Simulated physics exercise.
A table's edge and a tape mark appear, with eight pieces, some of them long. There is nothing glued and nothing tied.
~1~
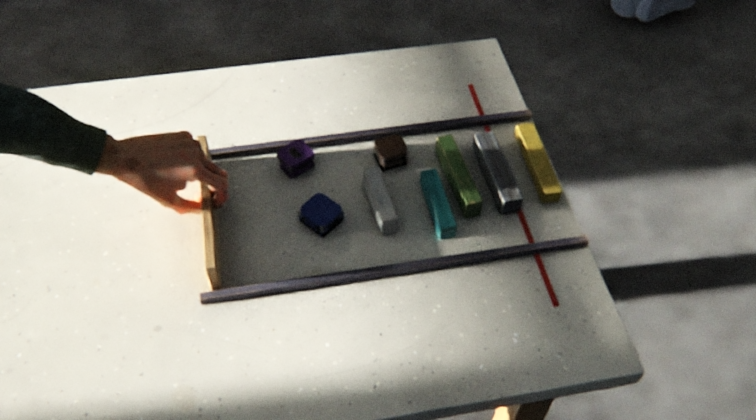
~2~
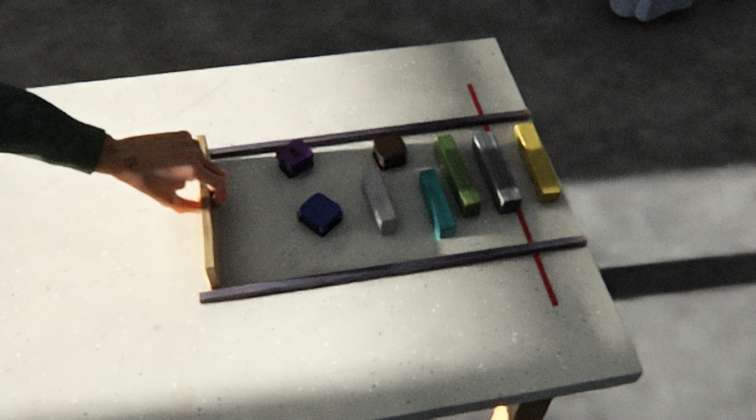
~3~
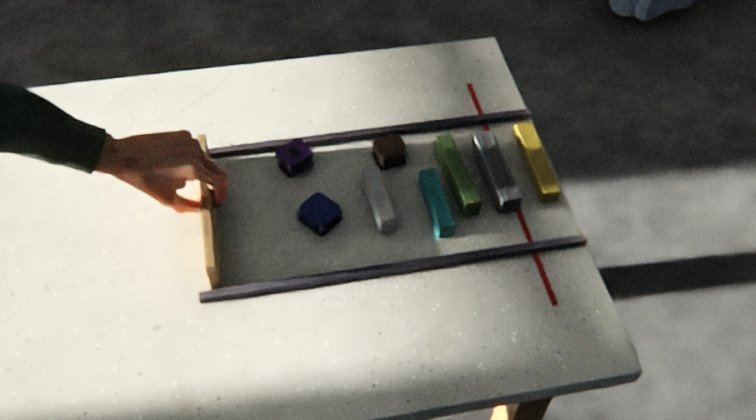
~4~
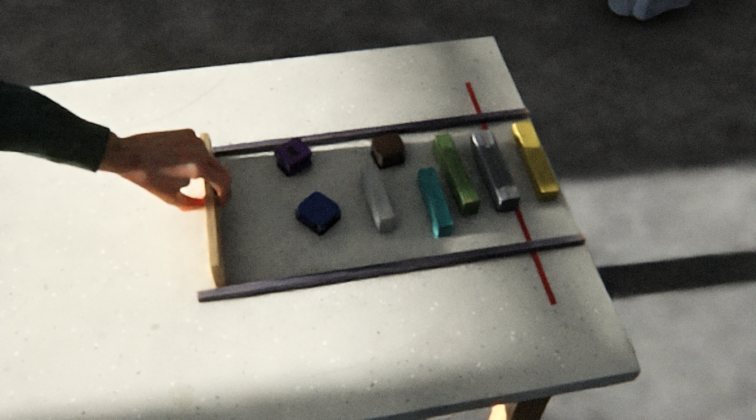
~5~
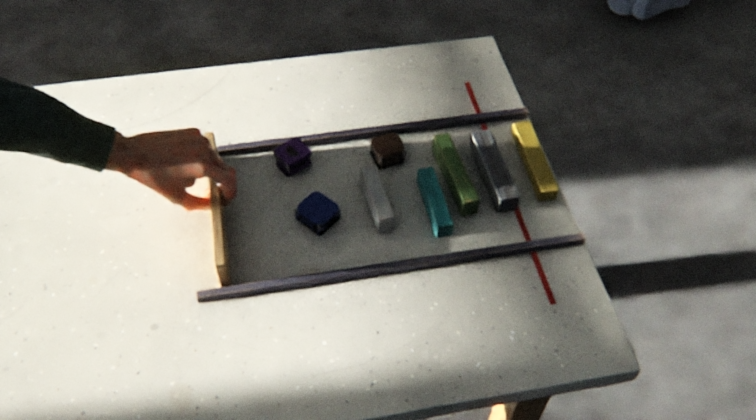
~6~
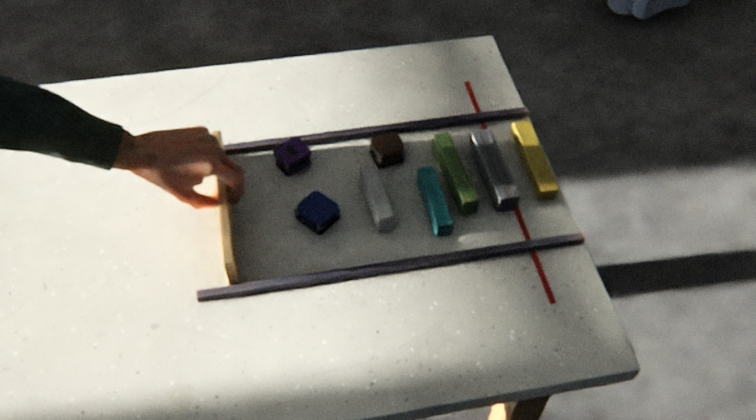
A hand in a dark sleeve holds a thin wooden board at the left end of a pale speckled tabletop track, seen from above at an angle. Between two dark rails lie purple, blue and brown blocks, then white, teal, green, grey and yellow bars, near a red line at right. The hand slides the board slightly rightward, while the pieces stay essentially still.
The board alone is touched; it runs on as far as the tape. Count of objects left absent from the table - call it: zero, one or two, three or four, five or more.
My call is three or four.
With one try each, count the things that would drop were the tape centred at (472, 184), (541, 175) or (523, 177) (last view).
Tallies in the order given: 1, 6, 6.
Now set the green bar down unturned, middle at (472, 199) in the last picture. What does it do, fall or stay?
Green bar: Gone.
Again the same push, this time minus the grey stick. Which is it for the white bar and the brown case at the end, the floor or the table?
The white bar is still there, the brown case is still there.
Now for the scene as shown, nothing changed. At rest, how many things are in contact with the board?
In total, 2.
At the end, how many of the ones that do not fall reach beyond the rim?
It would come to 1.
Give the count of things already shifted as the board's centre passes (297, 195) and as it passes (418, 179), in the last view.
So 2, and at the other place 7.
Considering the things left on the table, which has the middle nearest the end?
The brown case.
A little later, none off yet; yellow bar at rest near (534, 159); grey stick at rest near (493, 170); green bar at rest near (455, 173).
Next, none off yet; yellow bar at rest near (534, 159); grey stick at rest near (493, 170); green bar moving near (459, 171).
Later still, none off yet; yellow bar tilted well over near (563, 163); grey stick shifted about its own width near (547, 162); green bar shifted about its own width near (528, 161).
When it is over, the number that fall off is three or four; down, turquoise stick, green bar, grey stick and yellow bar.
